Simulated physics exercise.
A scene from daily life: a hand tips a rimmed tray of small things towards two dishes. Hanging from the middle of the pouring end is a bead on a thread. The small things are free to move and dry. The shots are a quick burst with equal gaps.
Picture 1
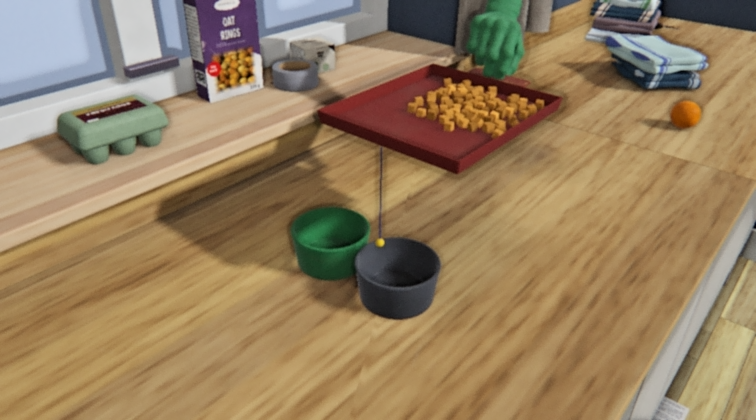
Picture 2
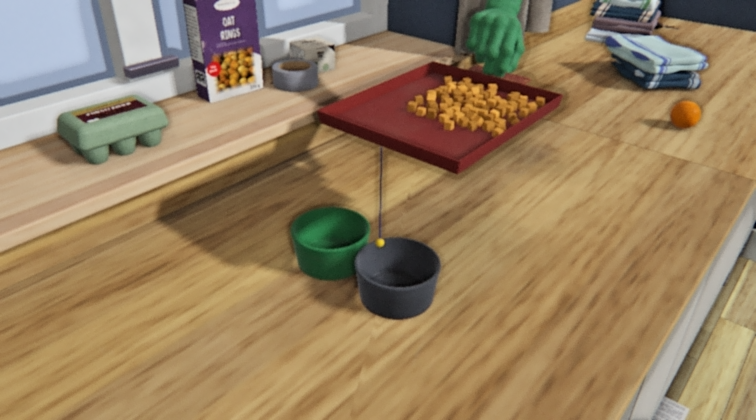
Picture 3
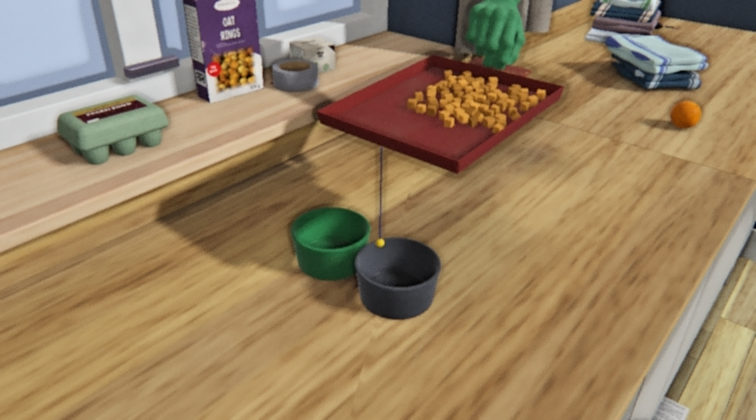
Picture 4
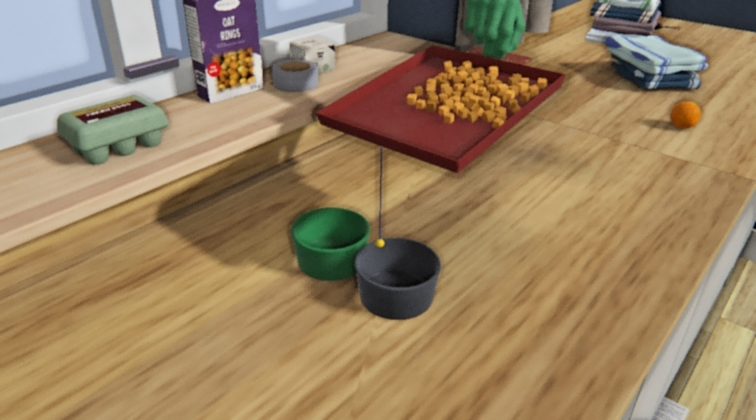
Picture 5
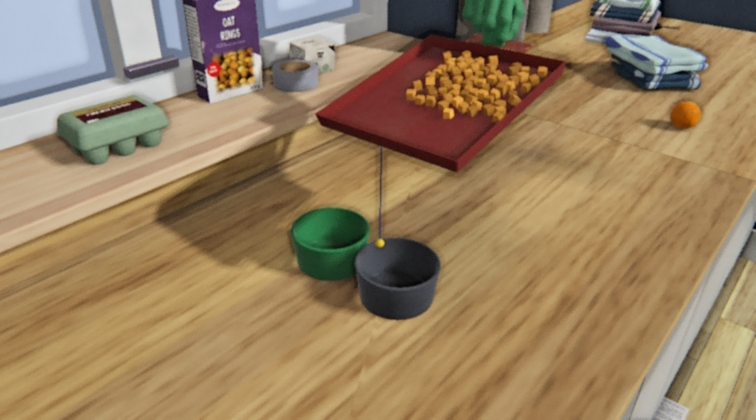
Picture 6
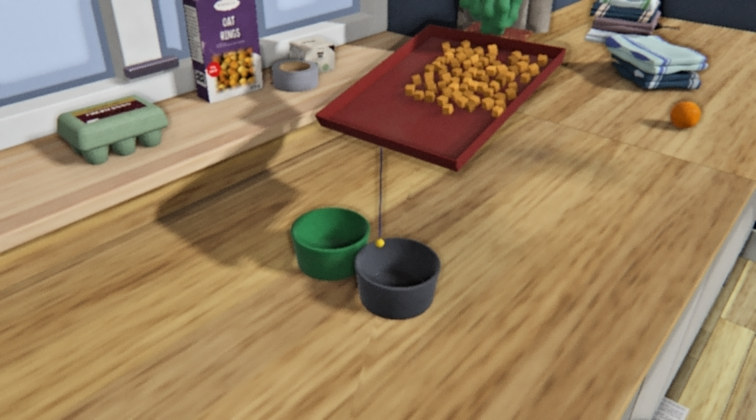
Green hand gradually raising the far end of a red tray of croutons above a green dish and a dark grey dish.
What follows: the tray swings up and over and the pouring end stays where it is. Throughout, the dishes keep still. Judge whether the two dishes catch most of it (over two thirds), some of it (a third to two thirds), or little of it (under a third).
They catch little of it.
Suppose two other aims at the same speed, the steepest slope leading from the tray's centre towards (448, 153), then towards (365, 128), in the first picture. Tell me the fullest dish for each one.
Toward the first point it's the dish to the right; toward the second, the dish to the left.
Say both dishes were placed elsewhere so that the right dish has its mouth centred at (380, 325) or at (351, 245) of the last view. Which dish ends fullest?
Place one: The leftmost one; place two: The rightmost one.
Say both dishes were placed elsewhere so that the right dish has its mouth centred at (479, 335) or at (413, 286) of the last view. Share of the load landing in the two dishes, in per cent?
You'd get near 20 per cent and afterwards near 40 per cent.
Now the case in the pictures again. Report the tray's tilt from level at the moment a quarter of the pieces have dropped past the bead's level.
Angle: Approx. 115 degrees.
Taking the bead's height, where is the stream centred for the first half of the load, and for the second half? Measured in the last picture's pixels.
At about (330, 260), then at (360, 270).
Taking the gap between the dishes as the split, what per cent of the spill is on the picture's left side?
Near 80 in a hundred.
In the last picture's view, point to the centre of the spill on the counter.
Approximate centre, last frame: (315, 327).
Soon, tray tipped steeply; nearly all on the tray; a small part in the air.
A while on, tray tipped right over; nearly all on the tray; a stray few in the left dish; a small part outside both.
Towards the end, tray tipped past a quarter turn; a small part in the right dish; about a quarter in the left dish; most outside both.
Finally, tray tipped past a quarter turn; a small part in the right dish; about a quarter in the left dish; most outside both.
